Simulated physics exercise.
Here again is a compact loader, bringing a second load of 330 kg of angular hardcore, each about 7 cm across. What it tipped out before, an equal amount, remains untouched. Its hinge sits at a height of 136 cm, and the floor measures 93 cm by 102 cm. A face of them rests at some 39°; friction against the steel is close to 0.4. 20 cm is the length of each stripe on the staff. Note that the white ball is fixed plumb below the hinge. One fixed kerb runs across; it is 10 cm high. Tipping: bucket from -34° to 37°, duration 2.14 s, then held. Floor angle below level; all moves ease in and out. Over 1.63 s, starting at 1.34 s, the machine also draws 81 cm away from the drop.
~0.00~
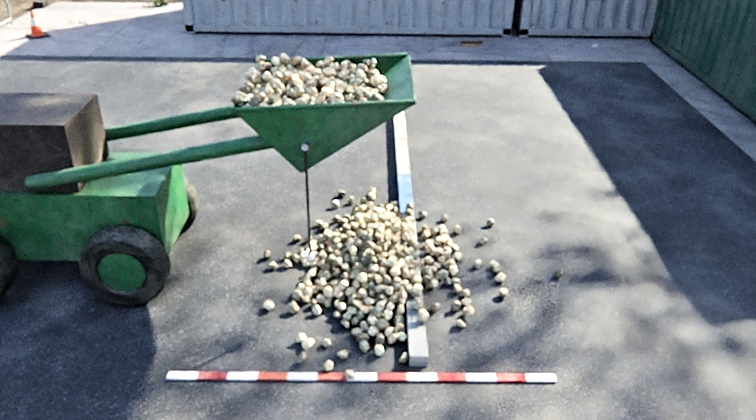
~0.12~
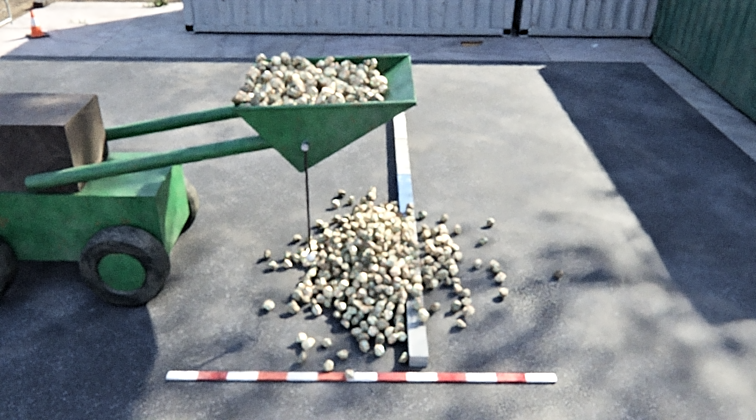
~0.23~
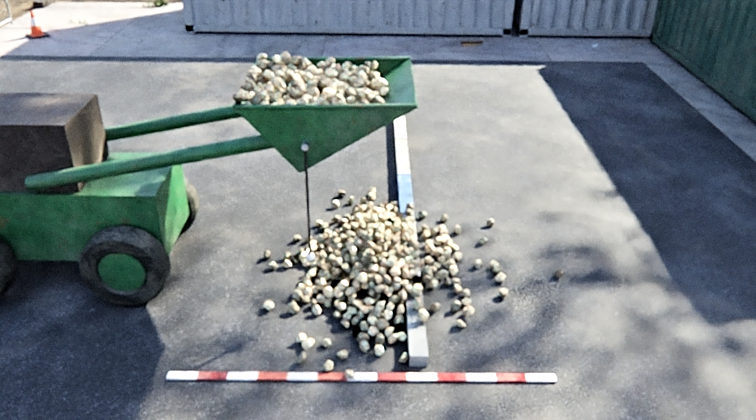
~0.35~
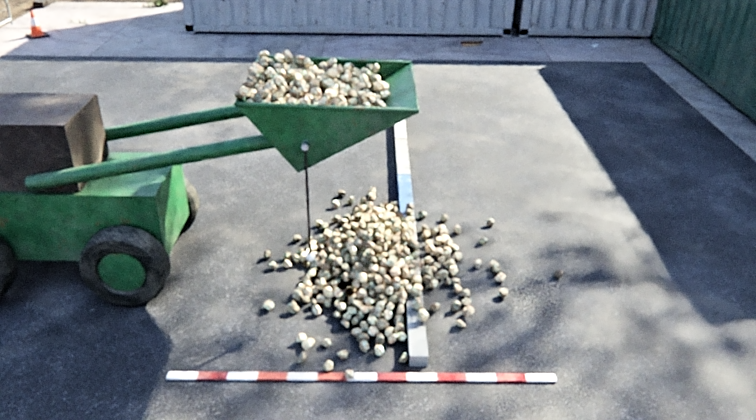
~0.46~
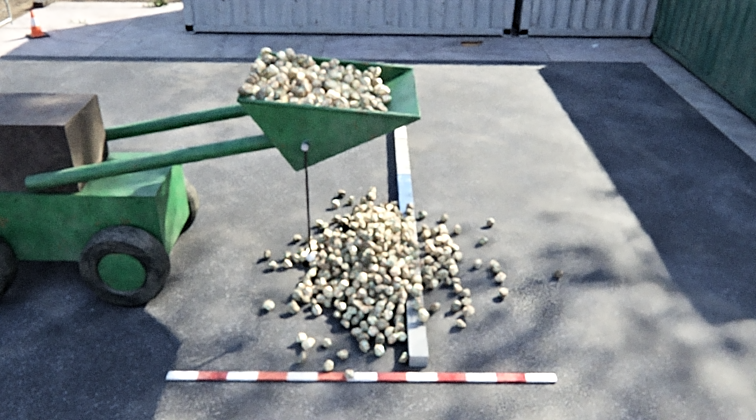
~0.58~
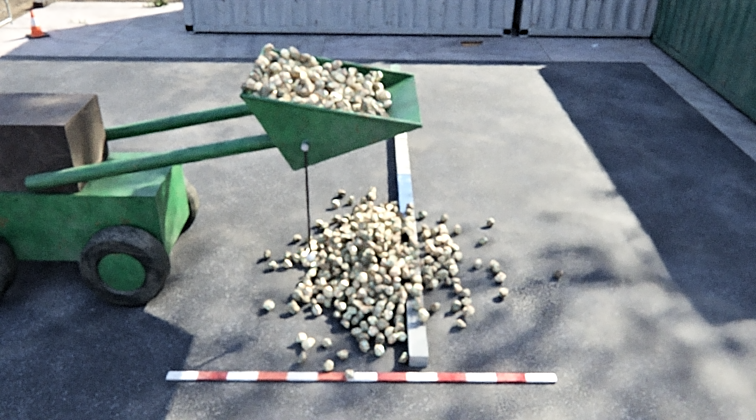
On a paved yard, a green loader held a bucket of pale round stones above a scattered heap of them, and the bucket slowly tilted downward on the right while the heap stayed still.
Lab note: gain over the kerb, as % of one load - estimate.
Gain: About 22 %.
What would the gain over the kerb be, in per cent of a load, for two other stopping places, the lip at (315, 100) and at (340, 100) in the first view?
Near 0 per cent from the first place, 0 from the second.
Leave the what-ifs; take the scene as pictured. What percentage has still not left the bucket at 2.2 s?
Some 20 percent, roughly.
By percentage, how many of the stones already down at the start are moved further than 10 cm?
About 5 %.
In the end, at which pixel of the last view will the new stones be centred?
(368, 253).
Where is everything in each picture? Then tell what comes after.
In the first picture, lip at (416, 102), floor tilted -34°, highest stones at (312, 65). The earlier load is highest near (371, 236), 29 cm above ground level, 92 % on this side of the kerb, 8 % over the kerb.
In the second picture, the bucket is at -33°, its lip at (416, 103); the top of the load is at (285, 65); the stones move at 0.0 m/s on average.
In the third picture, lip at (417, 106), floor tilted -32°, highest stones at (281, 64); the stones move at 0.1 m/s on average.
In the fourth picture, lip at (419, 111), floor tilted -29°, highest stones at (270, 63); the stones move at 0.1 m/s on average.
In the fifth picture, the bucket is at -25°, its lip at (421, 118); the top of the load is at (272, 59); the stones move at 0.1 m/s on average.
In the sixth picture, lip at (422, 126), floor tilted -21°, highest stones at (275, 56); the stones move at 0.2 m/s on average.
After 1.6 s the floor is at 26°; in per cent of one load, 99 in the bucket, 93 on this side of the kerb, 8 over the kerb; the foremost stones are at (500, 262).
After 2.2 s the floor is at 37°; in per cent of one load, 21 in the bucket, 161 on this side of the kerb, 17 over the kerb; the foremost stones are at (500, 262).
After 3.4 s the floor is at 37°; in per cent of one load, 0 in the bucket, 170 on this side of the kerb, 30 over the kerb; the foremost stones are at (513, 262).
After 6.0 s the floor is at 37°; in per cent of one load, 0 in the bucket, 170 on this side of the kerb, 30 over the kerb; the foremost stones are at (513, 262). Net gain over the kerb, 22.
